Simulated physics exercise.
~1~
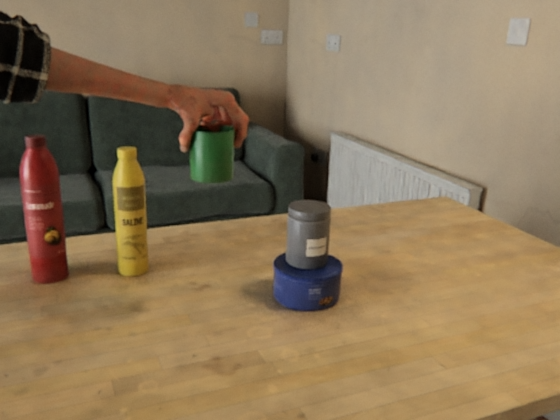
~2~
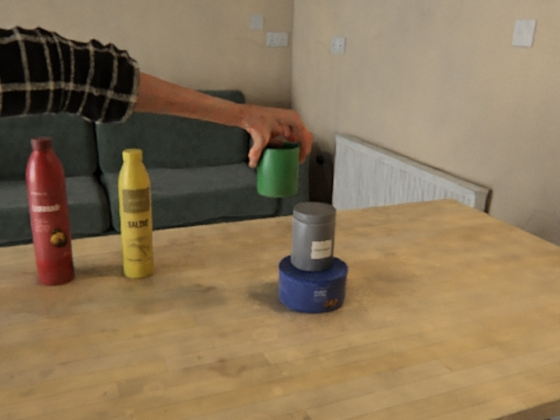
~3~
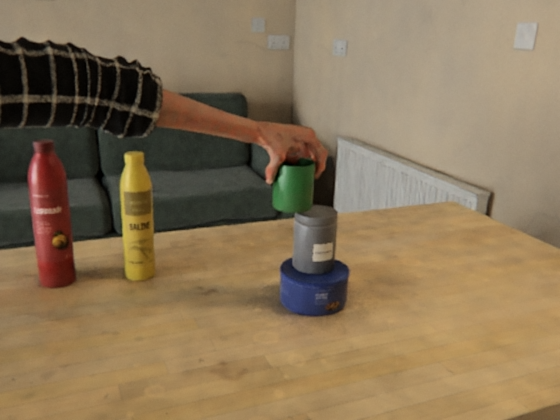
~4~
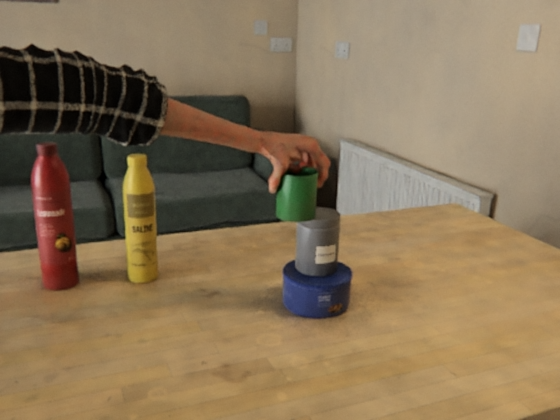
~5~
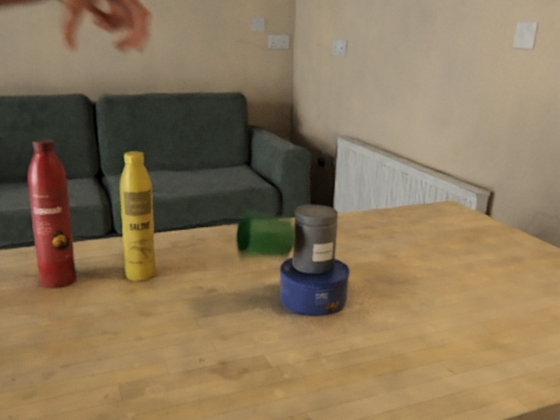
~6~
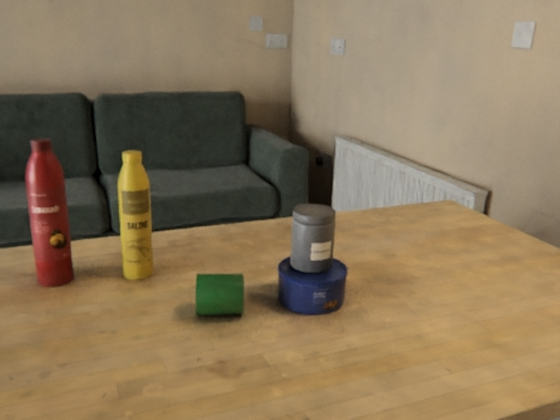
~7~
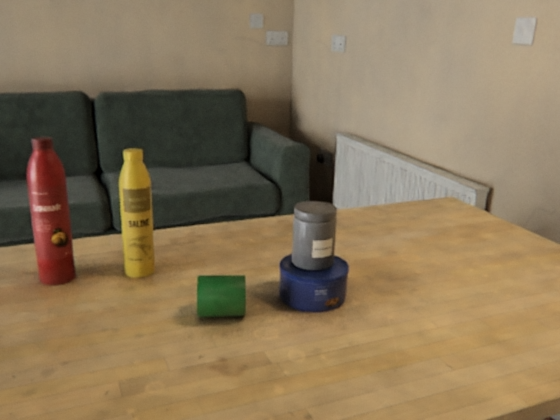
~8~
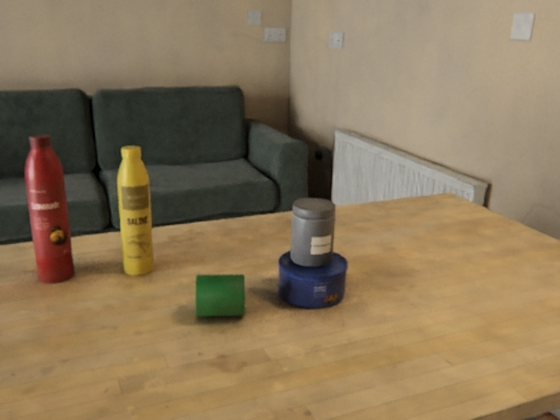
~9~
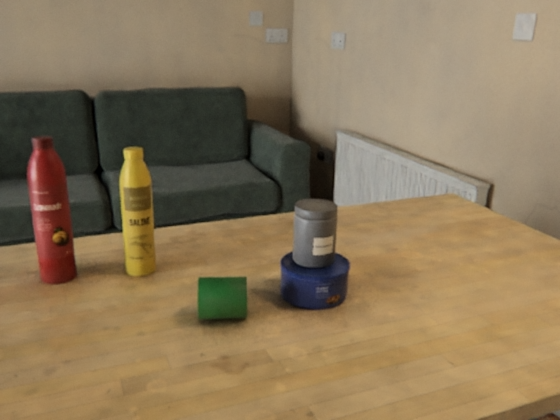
A hand carried a green cup rightward and lowered it onto a grey jar stacked on a blue tub, then let go and drew back. The cup toppled off to the left and ended lying on its side on the table, while the jar, tub and two bottles stayed put.
